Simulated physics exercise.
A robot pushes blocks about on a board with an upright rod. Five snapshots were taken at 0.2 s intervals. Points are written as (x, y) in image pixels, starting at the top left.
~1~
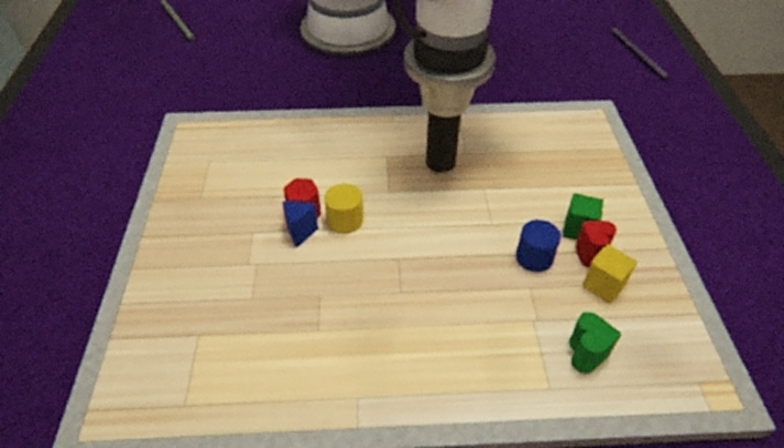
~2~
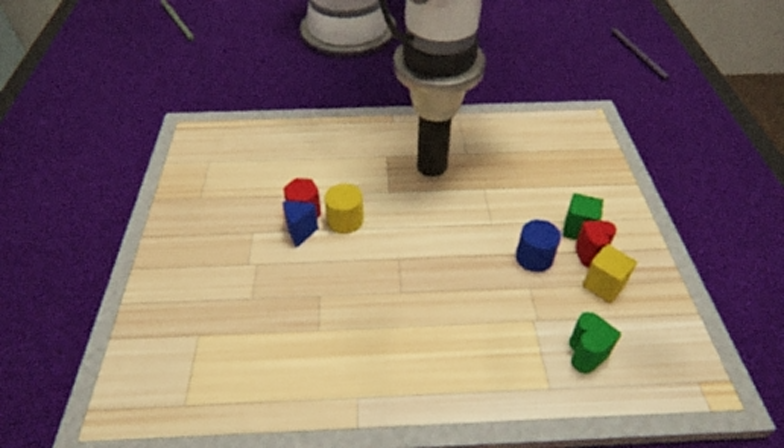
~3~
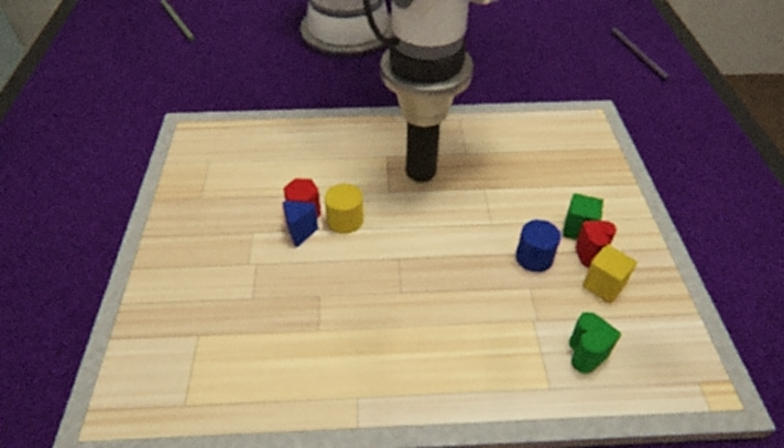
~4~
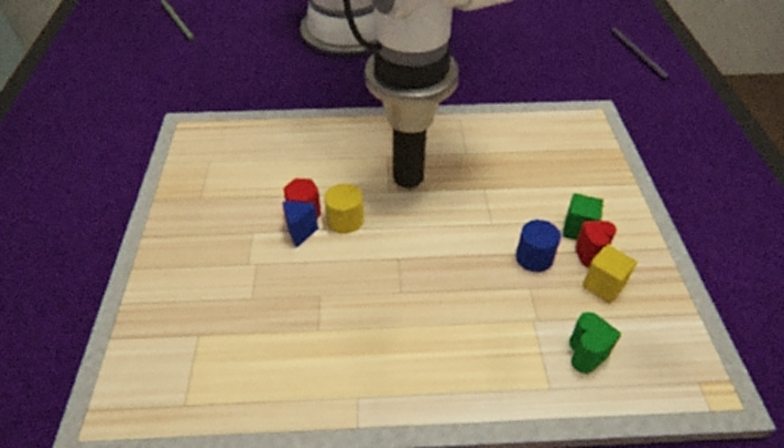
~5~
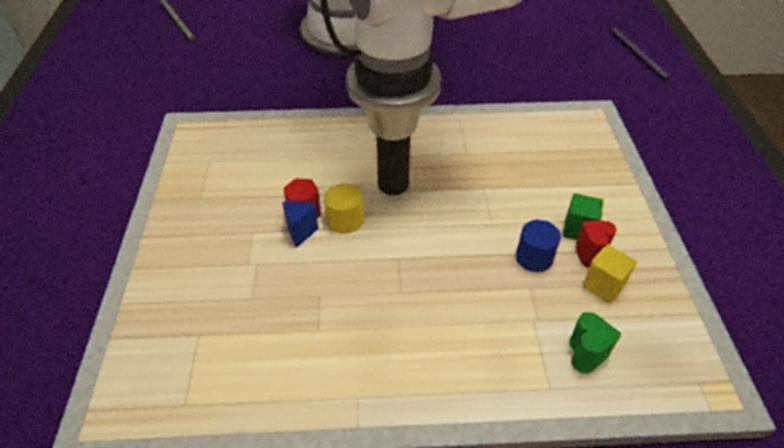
A pale wooden board with a grey border lies on a purple-covered table, seen from above and in front by a still camera. A red hexagonal block, a blue triangular piece and a yellow cylinder cluster left of centre, while a blue cylinder, green and yellow cubes and two heart-like blocks, red and green, sit at right. The robot arm's dark upright rod glides a short way left and slightly nearer, touching no blocks.
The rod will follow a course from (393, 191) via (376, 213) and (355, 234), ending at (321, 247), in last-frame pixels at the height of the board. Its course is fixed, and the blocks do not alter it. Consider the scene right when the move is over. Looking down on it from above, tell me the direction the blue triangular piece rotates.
Counter-clockwise, from overhead.
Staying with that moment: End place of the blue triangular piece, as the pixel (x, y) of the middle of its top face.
For the centre of its top, I'd go with (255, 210).
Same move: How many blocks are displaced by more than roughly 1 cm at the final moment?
Blocks displaced: At least 3.
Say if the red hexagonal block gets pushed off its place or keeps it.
The red hexagonal block will not stay where it is.
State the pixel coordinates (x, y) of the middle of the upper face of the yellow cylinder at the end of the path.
I'd expect the centre of its top face to be at (286, 210).
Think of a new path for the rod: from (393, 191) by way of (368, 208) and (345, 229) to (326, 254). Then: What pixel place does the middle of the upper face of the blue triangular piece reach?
Its top middle is near (258, 215).
The first path, step by step. One third of the way, rod (376, 206); yellow cylinder (340, 197).
Two thirds of the way, rod (354, 229); blue triangular piece (283, 211), turned 30° anticlockwise; red hexagonal block (296, 187); yellow cylinder (316, 207).
At the end, rod (320, 240); blue triangular piece (255, 210), turned 45° anticlockwise; red hexagonal block (290, 184), turned 40° clockwise; yellow cylinder (286, 210).
